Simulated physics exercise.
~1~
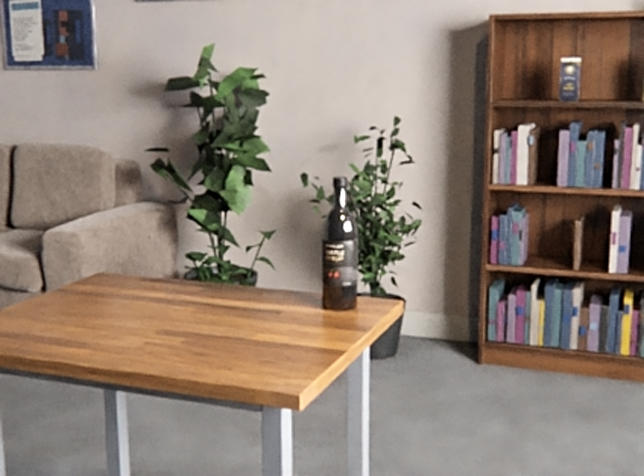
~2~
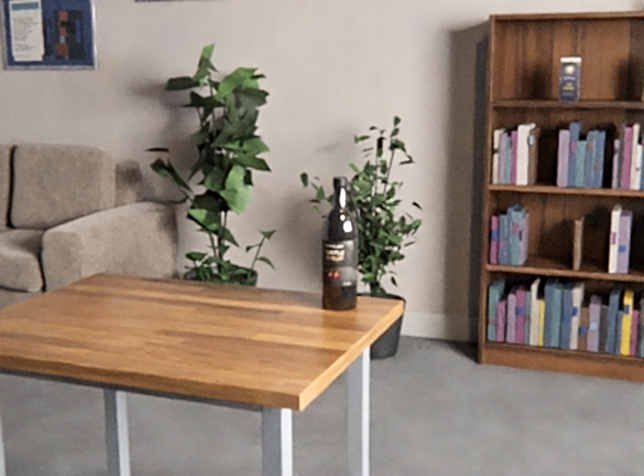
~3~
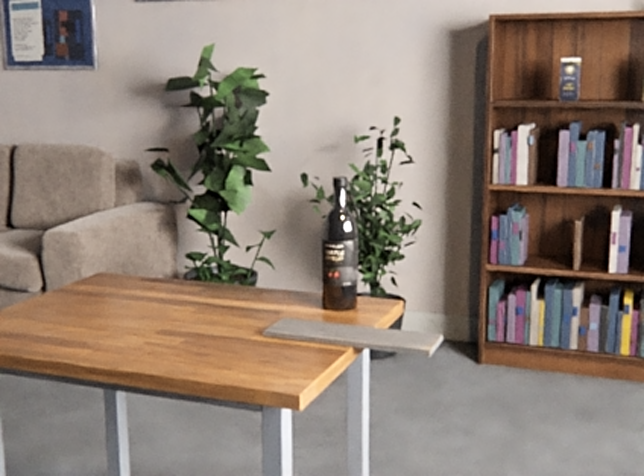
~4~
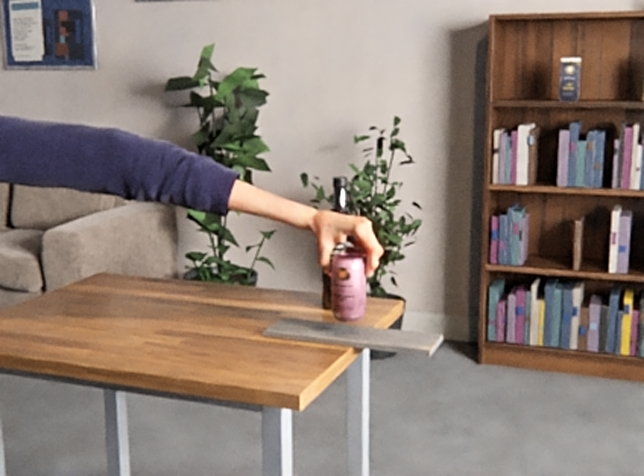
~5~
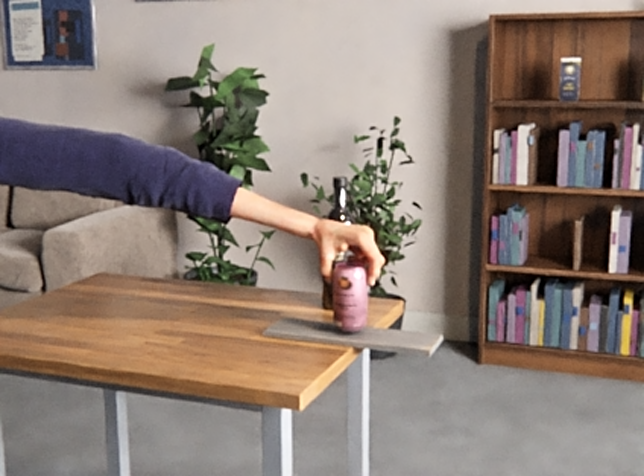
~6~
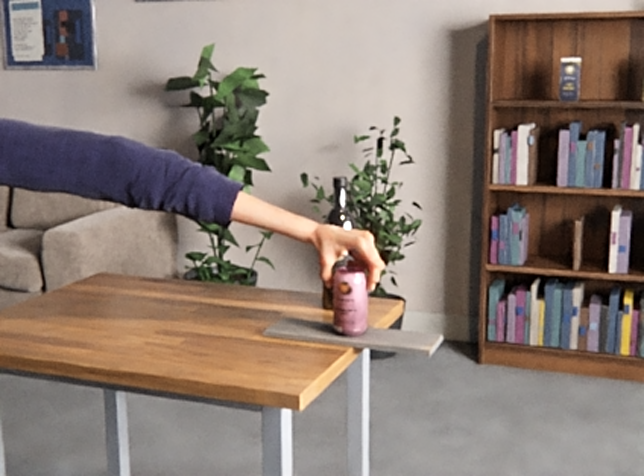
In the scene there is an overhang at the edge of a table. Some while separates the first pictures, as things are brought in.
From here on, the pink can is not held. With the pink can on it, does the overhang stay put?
Does not drop.
Then, 0.30 s after the last picture, nothing has stirred.
Then, 0.70 s after the last picture, pink can resting near (350, 301).
At rest, all 3 in place. Seen from the same camera at the end, pink can near (350, 301). The board holds.
